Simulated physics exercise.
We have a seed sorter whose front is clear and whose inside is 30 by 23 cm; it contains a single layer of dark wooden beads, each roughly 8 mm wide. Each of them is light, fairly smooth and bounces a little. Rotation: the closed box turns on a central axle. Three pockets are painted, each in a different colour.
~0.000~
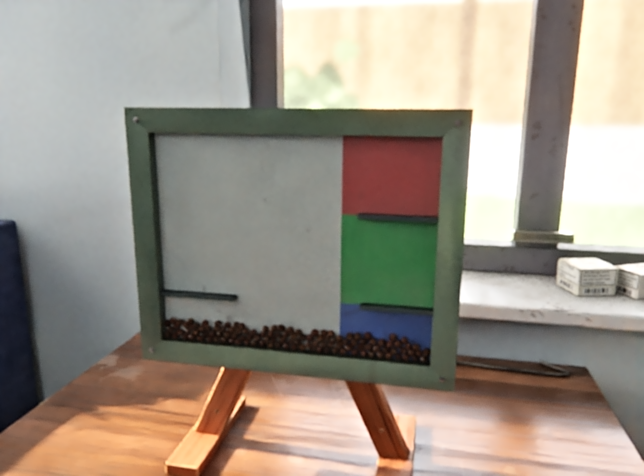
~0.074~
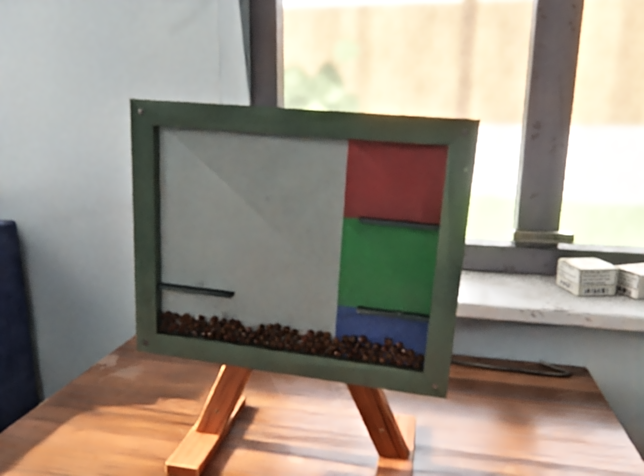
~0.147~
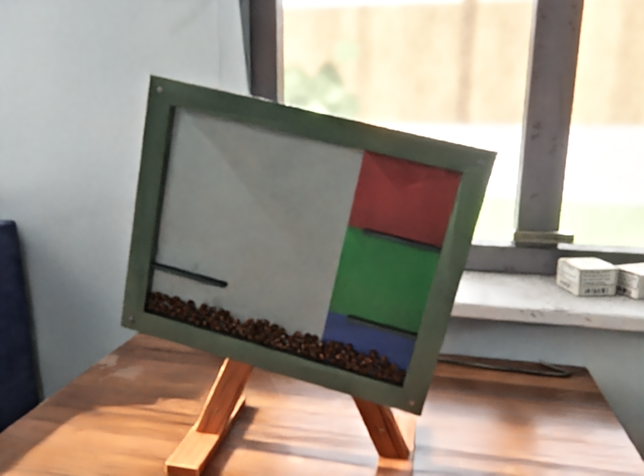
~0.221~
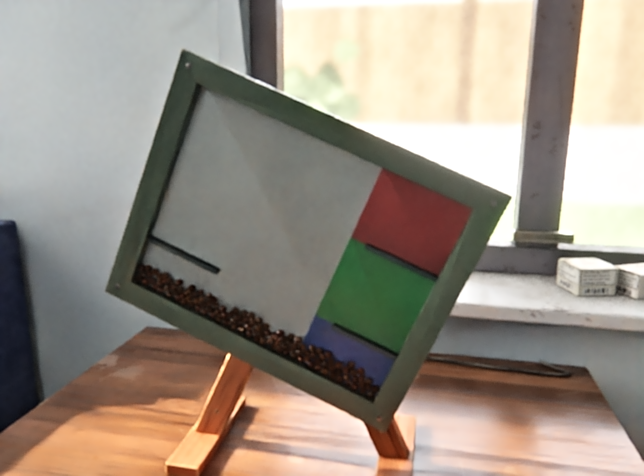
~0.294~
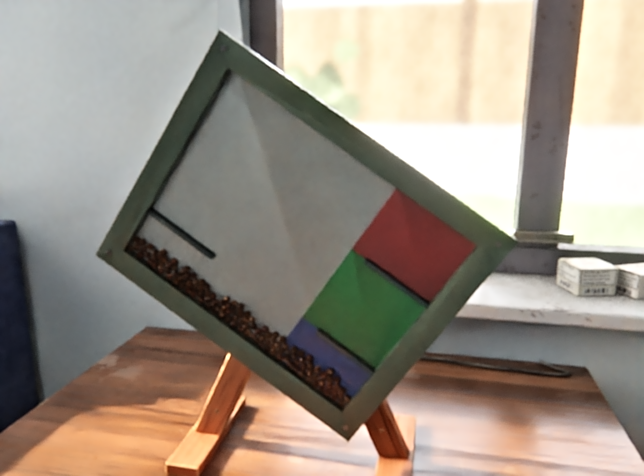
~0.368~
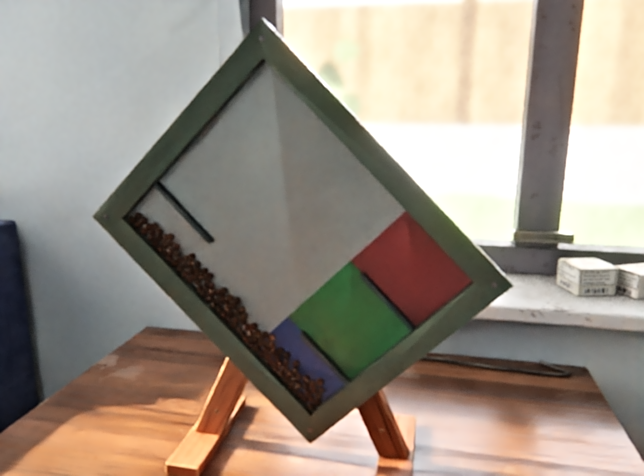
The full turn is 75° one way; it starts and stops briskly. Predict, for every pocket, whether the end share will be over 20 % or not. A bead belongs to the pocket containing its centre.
Red: Not over; blue: Over; green: Not over.
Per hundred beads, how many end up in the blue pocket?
I'd estimate close to 70 per cent.
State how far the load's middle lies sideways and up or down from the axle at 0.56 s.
About 7 cm left and 9 cm below.
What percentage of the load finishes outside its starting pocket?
55 %.
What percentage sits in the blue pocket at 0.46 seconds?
Roughly 40 per cent of it.
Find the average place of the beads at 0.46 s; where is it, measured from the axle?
About 7 cm left and 8 cm below.
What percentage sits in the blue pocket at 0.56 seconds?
I'd say near 60 in a hundred.
By 0.46 s, it stands 59° clockwise; the beads' middle is 7 cm left of and 8 cm below the centre; blue 40 %.
By 0.56 s, it stands 72° clockwise; the beads' middle is 7 cm left of and 9 cm below the centre; blue 60 %.
By 0.64 s, it stands 75° clockwise; the beads' middle is 7 cm left of and 10 cm below the centre; blue 70 %, green 5 %.
Settled by 1.5 s, it stands 75° clockwise; red 0 %, blue 70 %, green 15 %, elsewhere 15 %.
